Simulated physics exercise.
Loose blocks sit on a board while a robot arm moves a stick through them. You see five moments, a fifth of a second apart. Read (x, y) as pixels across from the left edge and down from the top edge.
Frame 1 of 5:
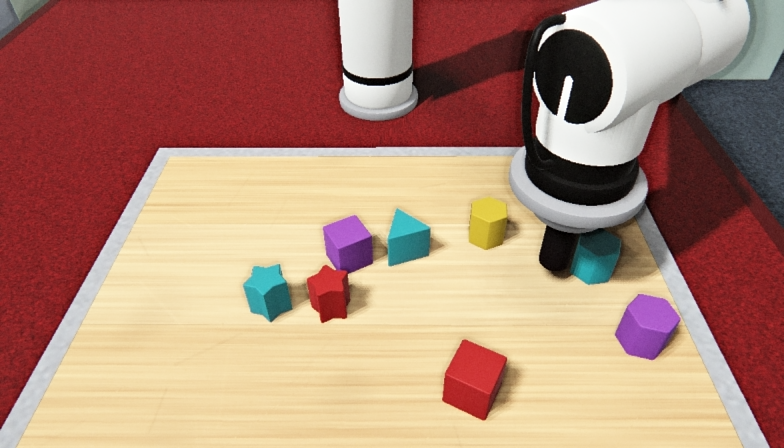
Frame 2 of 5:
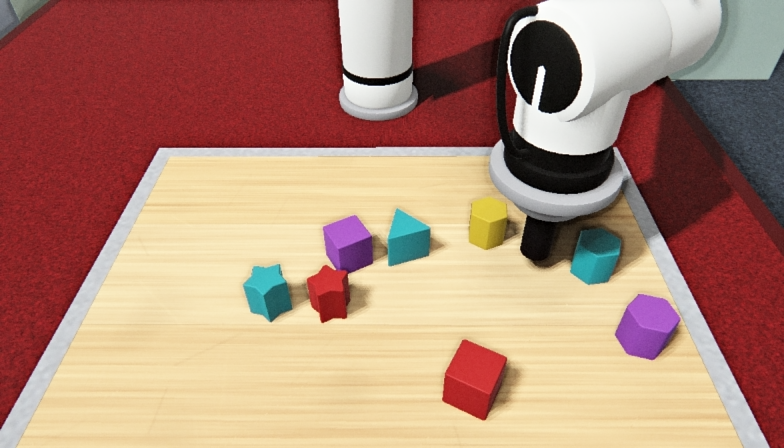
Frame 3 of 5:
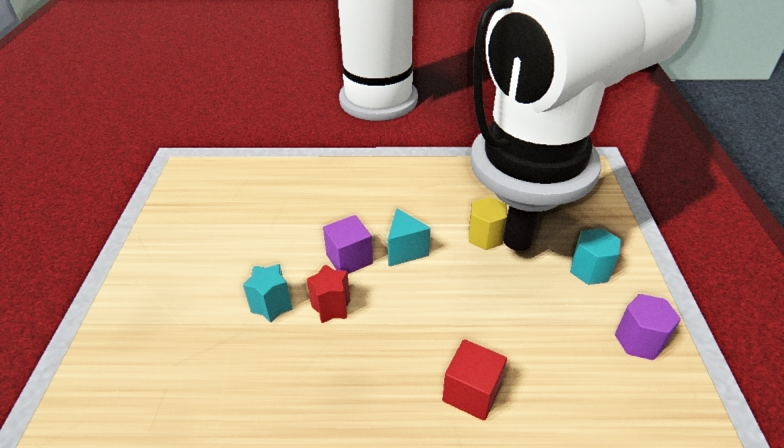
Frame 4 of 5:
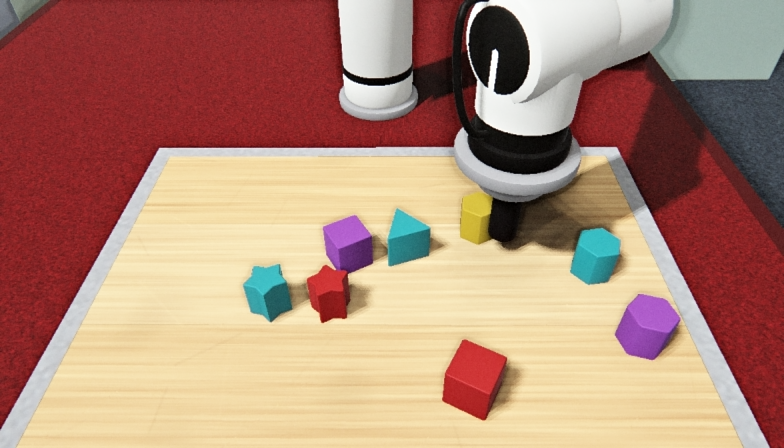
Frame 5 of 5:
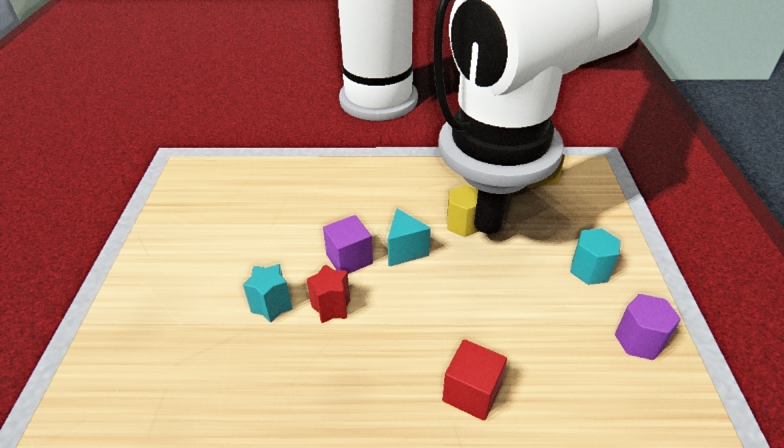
On a wooden board scattered with colourful blocks, a robot arm moved its black stick left, away from a turquoise block, then nudged the yellow hexagonal block a short way left and slightly back.
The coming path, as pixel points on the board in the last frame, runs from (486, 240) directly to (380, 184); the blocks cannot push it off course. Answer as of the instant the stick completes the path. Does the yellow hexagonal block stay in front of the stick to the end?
Yes, it checks out.
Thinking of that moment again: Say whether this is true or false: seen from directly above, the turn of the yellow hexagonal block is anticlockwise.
My answer: False.
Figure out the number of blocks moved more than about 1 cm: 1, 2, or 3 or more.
Going by the path, one block will move.
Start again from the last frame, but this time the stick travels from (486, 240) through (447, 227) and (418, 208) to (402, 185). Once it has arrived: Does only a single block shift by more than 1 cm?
Yes.
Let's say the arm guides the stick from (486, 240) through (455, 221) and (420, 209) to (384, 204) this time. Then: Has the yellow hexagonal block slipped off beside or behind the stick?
That would be a yes.
On the path given first. One third of the way, stick at (448, 205); yellow hexagonal block at (429, 177).
Two thirds of the way, stick at (412, 186); yellow hexagonal block at (396, 159).
At the end, stick at (379, 169); turquoise triangle not moved; yellow hexagonal block at (368, 142), turned 20° clockwise.
